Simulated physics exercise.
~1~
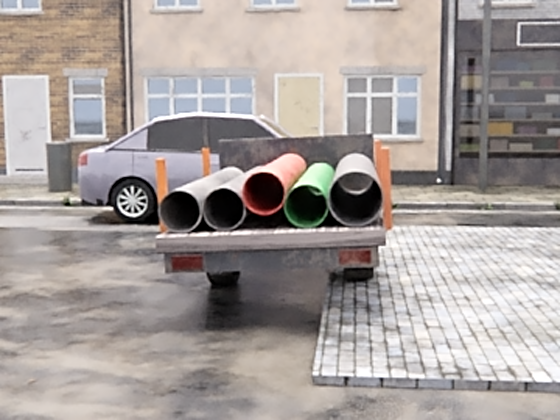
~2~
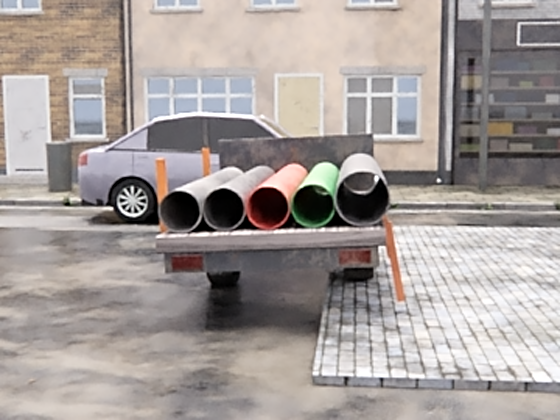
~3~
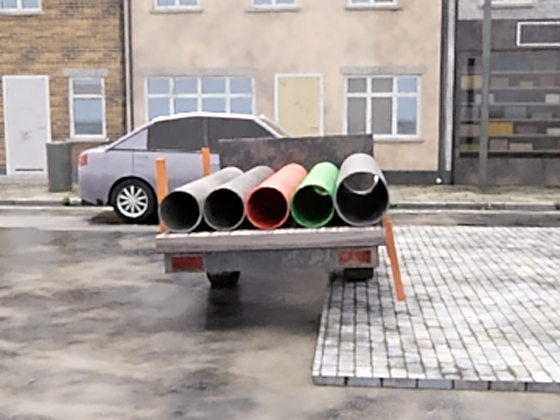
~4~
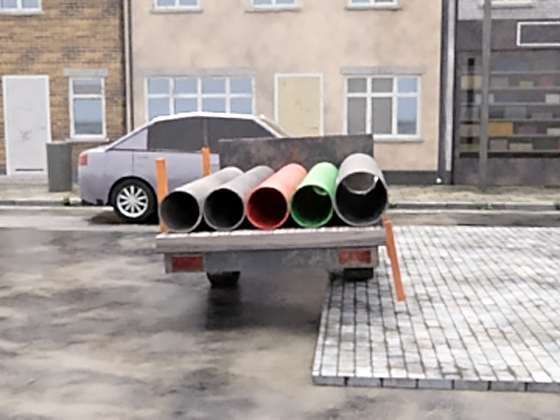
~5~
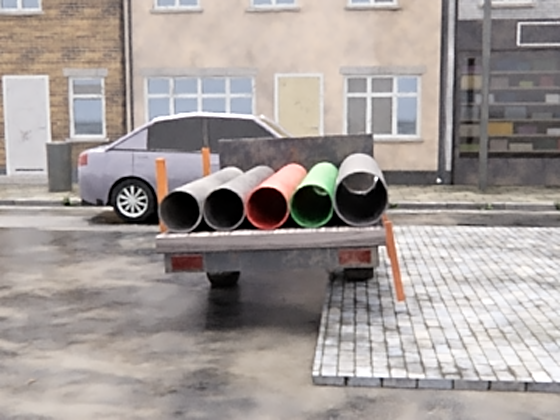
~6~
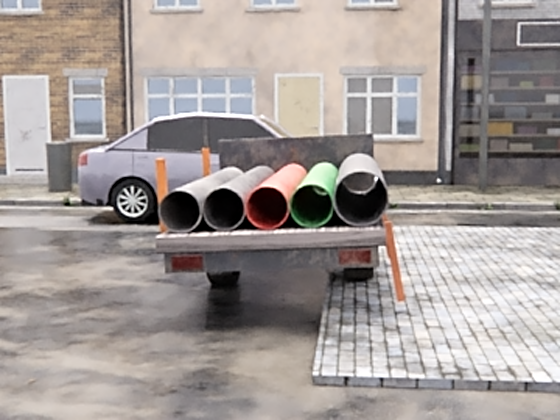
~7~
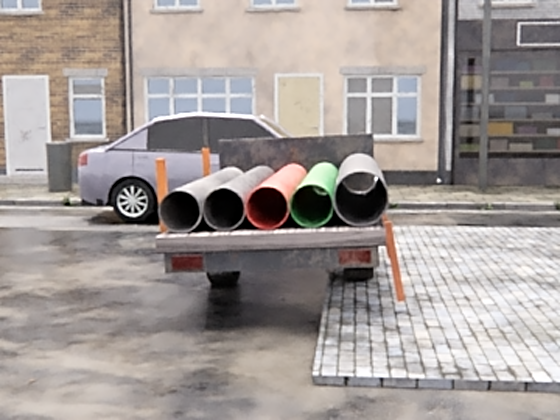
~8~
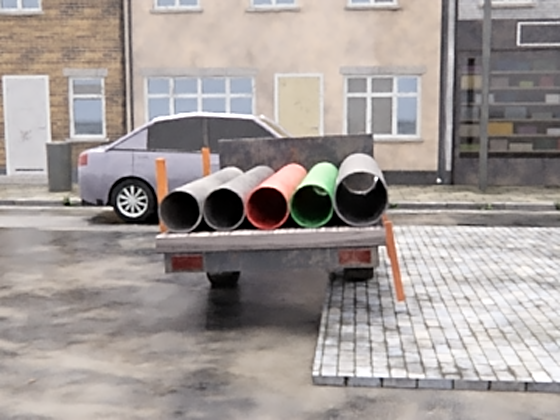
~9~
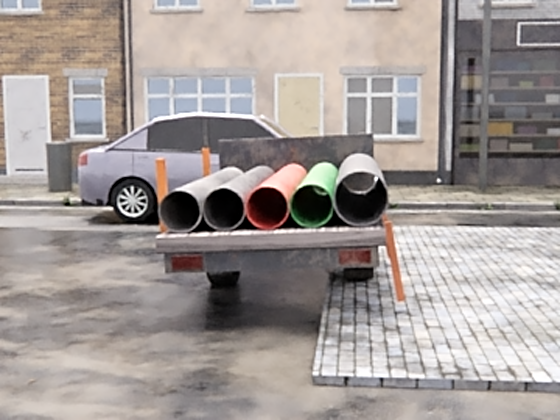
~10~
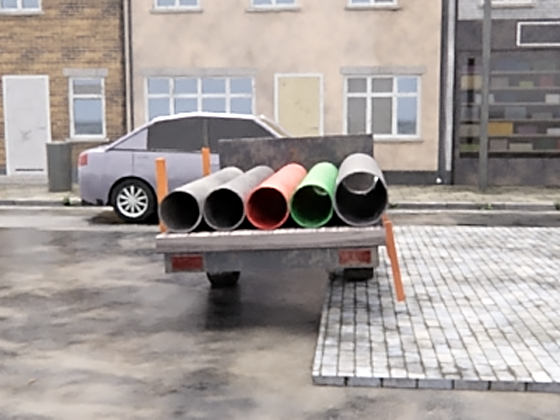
On a street in front of some houses, a low trailer held five pipes when the orange posts on its right side swung outward and down; the raised red pipe settled between its neighbours, the green one shifted slightly right, and all five stayed aboard.
